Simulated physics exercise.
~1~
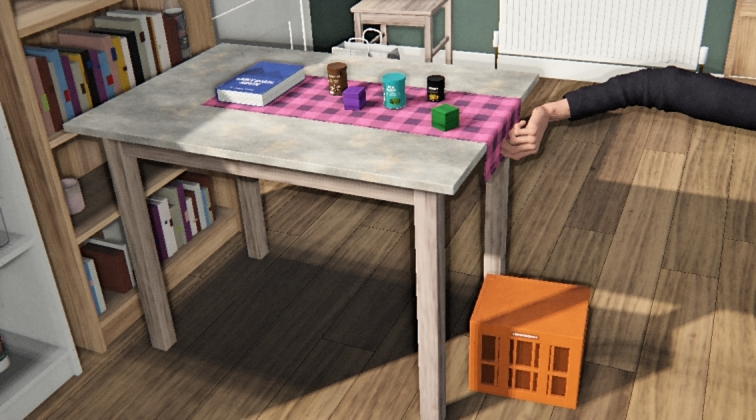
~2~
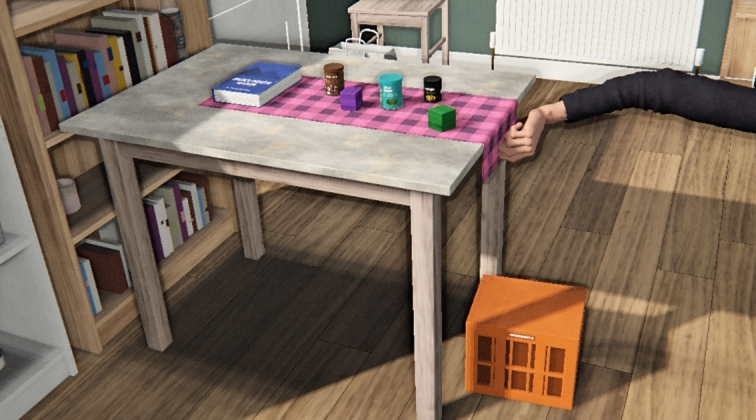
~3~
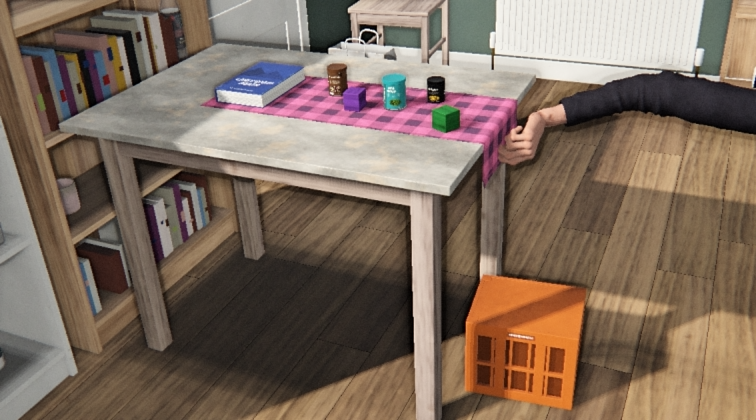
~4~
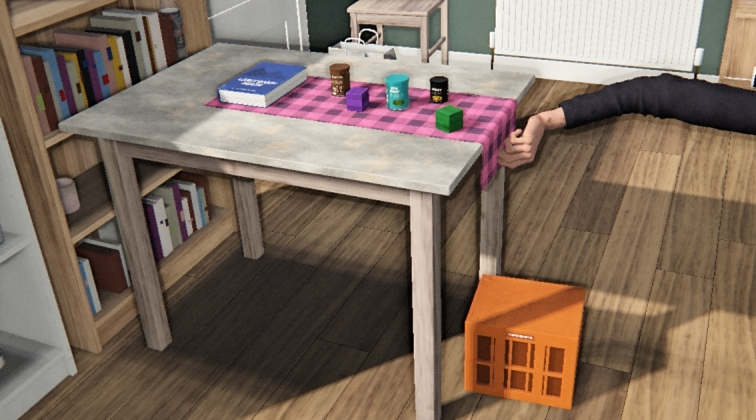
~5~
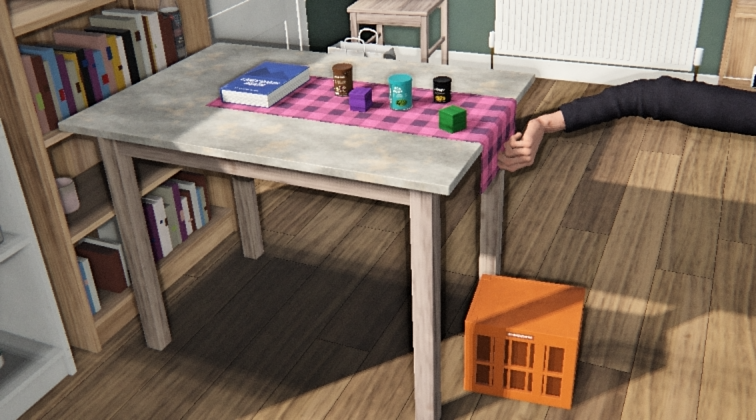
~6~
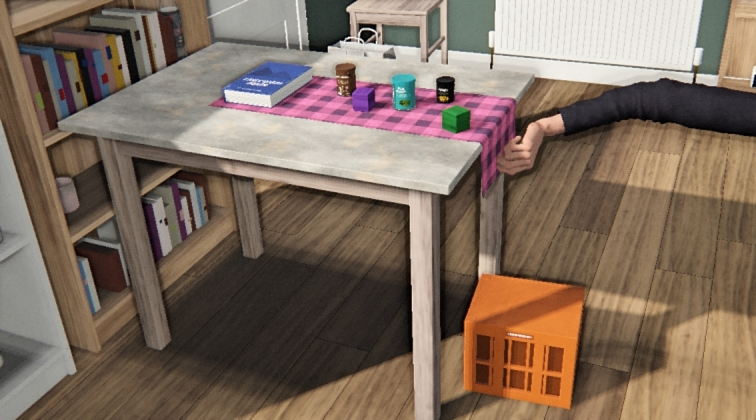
A wooden table with a grey top stands in a room with a plank floor, seen from slightly above. A blue book, brown can, purple cube, turquoise can, black pot and green cube sit on its pink checked cloth, with bookshelves left and an orange crate below right. After a faint camera shift, a dark-sleeved arm's hand draws the cloth's hanging end slightly down, and everything on it creeps right.
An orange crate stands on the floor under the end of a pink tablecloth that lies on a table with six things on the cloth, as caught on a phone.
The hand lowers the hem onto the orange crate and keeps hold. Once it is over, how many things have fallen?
The number that falls is four.
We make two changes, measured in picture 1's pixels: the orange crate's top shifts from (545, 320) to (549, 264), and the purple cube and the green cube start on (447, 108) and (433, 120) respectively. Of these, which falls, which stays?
The purple cube is lost; the green cube is lost.
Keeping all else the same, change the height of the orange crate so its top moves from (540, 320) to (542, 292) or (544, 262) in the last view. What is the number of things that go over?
Counts: 3, 2.
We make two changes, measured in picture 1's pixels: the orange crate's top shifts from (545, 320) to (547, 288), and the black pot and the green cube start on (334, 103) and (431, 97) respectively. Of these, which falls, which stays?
Black pot: Safe; green cube: Lost.
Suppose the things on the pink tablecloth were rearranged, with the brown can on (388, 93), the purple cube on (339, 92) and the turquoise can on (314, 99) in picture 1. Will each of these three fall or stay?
The brown can is carried off; the purple cube remains up; the turquoise can stays on.
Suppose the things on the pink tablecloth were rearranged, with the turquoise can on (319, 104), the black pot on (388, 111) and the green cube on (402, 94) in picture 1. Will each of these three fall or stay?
The turquoise can? It stays where it is. The black pot tips off, and the green cube tips off.
Soon after, hem near (499, 218); green cube gone.
Then, hem near (499, 261); green cube, black pot and turquoise can gone.
Further on, hem on the crate; green cube, black pot, turquoise can and purple cube gone.
At rest, hem on the crate; green cube, black pot, turquoise can and purple cube gone. Over the edge go four.
